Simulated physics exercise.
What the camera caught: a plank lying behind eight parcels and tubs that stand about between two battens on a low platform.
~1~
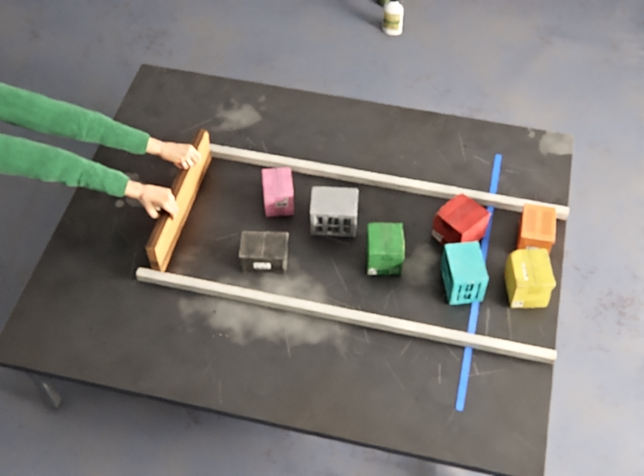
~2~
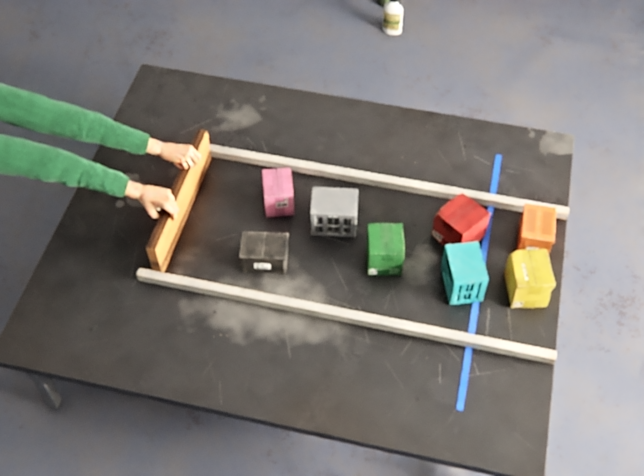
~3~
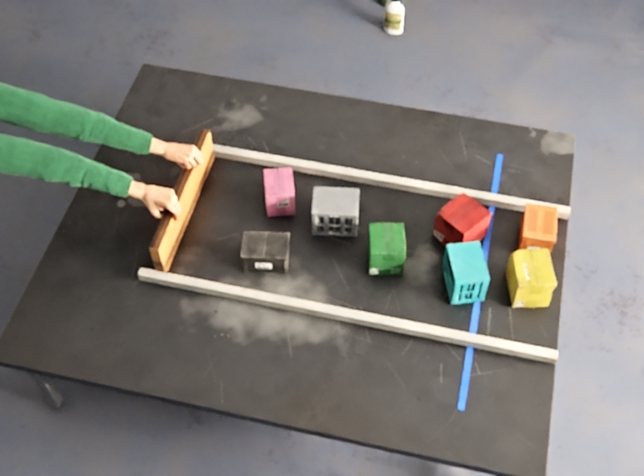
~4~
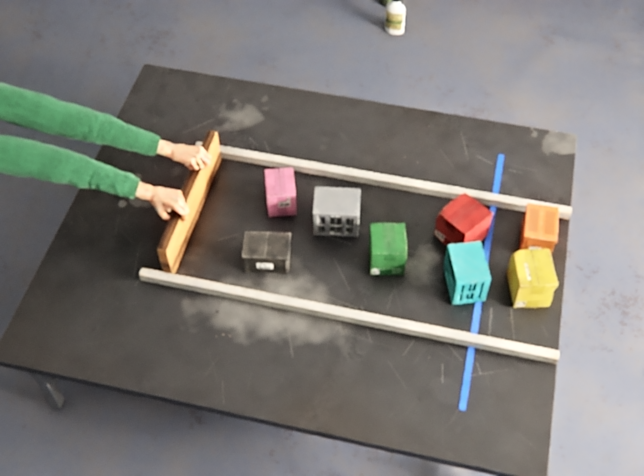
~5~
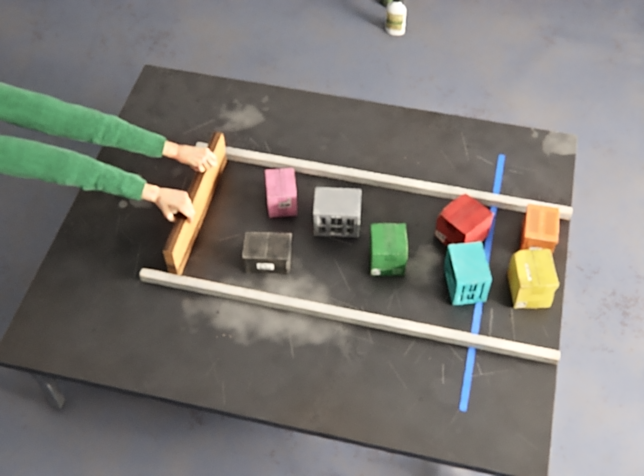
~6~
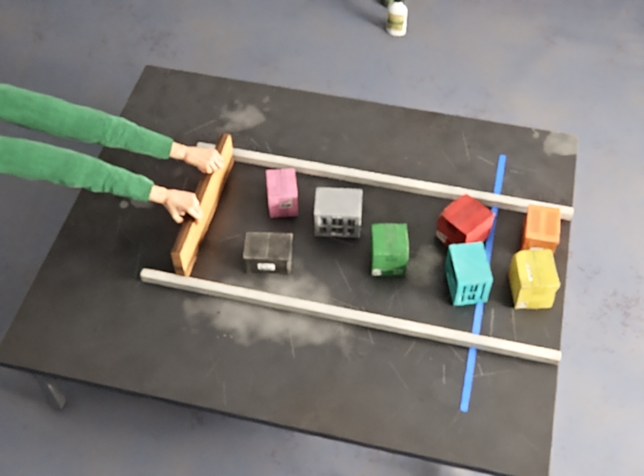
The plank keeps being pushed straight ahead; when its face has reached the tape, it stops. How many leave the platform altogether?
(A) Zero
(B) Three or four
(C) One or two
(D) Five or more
B.
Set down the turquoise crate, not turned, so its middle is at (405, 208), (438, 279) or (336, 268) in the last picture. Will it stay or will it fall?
Results in order: Not lost; not lost; not lost.
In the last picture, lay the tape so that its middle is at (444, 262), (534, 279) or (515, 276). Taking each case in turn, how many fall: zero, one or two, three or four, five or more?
One to two; more than four; five or more.
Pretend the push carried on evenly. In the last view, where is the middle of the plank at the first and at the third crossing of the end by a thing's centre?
At (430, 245) for the first, at (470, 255) for the third.
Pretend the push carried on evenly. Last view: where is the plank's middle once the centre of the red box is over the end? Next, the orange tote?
About (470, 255), and about (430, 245) for the other.
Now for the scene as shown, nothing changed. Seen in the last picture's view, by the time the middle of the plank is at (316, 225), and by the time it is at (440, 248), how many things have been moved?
Well, it's 3 at the first one and 8 at the second.
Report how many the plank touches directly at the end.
Counting them up gives 3.
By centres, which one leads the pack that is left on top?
The one is the turquoise crate.
Early on, none off yet; orange tote at rest near (540, 232); yellow parcel at rest near (533, 279); turquoise crate at rest near (468, 274).
A while later, none off yet; orange tote travelled about its own width near (567, 236); yellow parcel travelled a little near (558, 280); turquoise crate travelled about its own width near (523, 274).
Finally, the number that fall off is three or four; lost, red box, yellow parcel and orange tote.
